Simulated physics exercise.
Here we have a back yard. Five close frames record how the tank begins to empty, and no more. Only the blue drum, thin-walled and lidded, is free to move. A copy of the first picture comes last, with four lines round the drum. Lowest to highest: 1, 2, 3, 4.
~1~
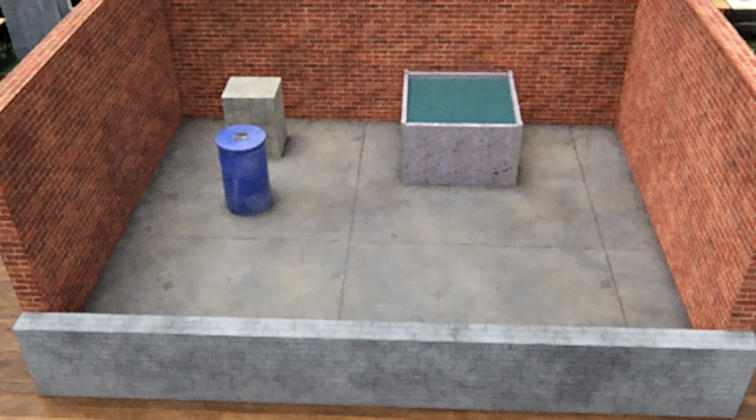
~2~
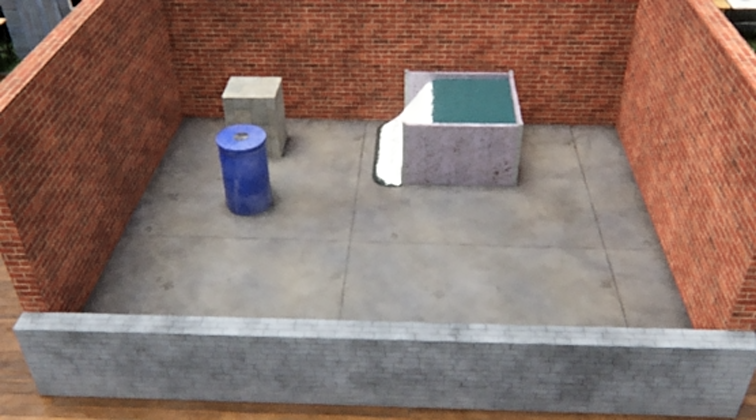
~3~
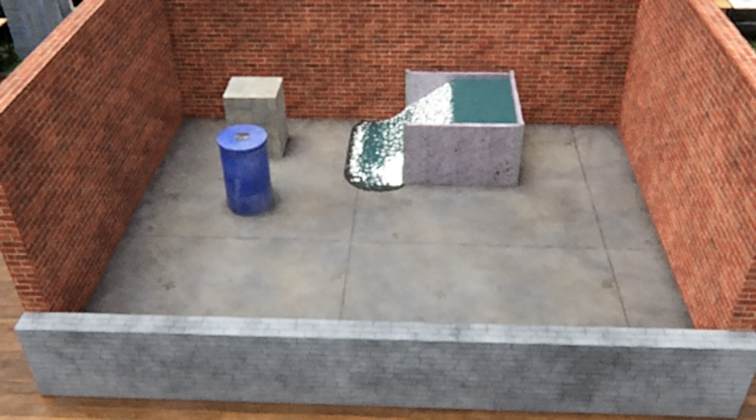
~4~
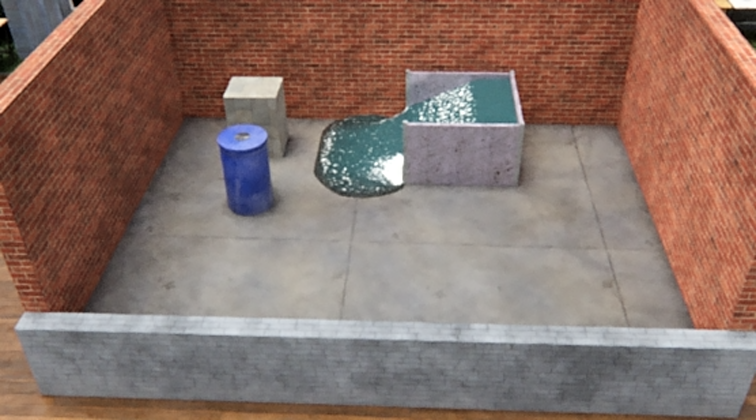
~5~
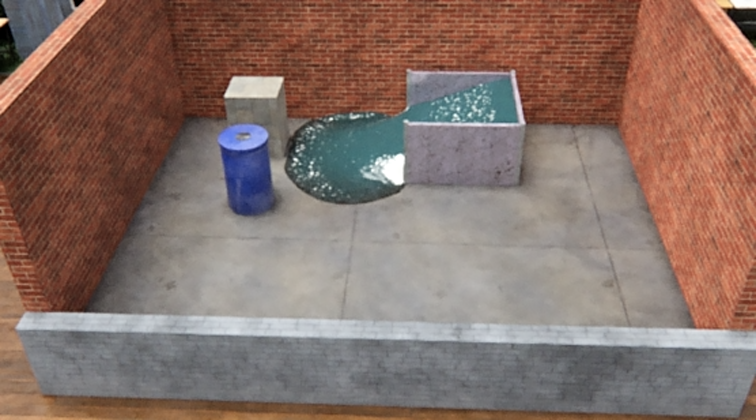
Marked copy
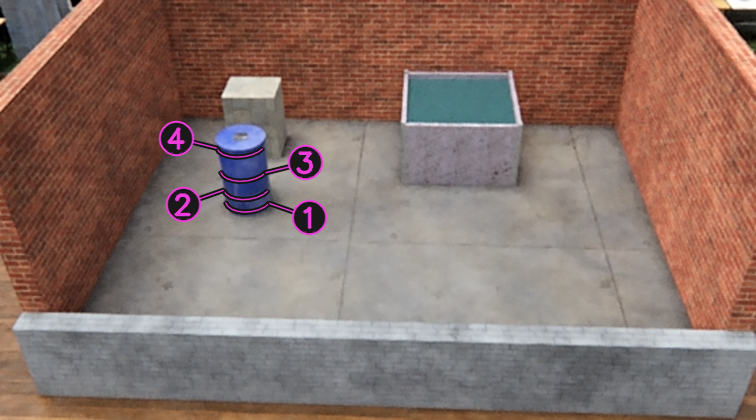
In a brick-walled yard, green water pouring from the open left side of a tank, spreading leftward across concrete near a blue drum.
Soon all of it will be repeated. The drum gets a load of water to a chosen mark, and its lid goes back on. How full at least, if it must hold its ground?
Level 3.
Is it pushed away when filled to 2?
Yes, it does.
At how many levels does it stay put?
Two of them.
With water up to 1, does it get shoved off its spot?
Yes, it does.
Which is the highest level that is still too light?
Level 2.
In magenta, 1 at (244, 212); 2 at (242, 199); 3 at (239, 181); 4 at (236, 157); from the bottom up 1, 2, 3, 4.
If 1 is chosen, it is pushed about 4 times its own width away.
If 2 is chosen, it is pushed about its own width away.
If 3 is chosen, it does not move.
If 4 is chosen, it does not move.
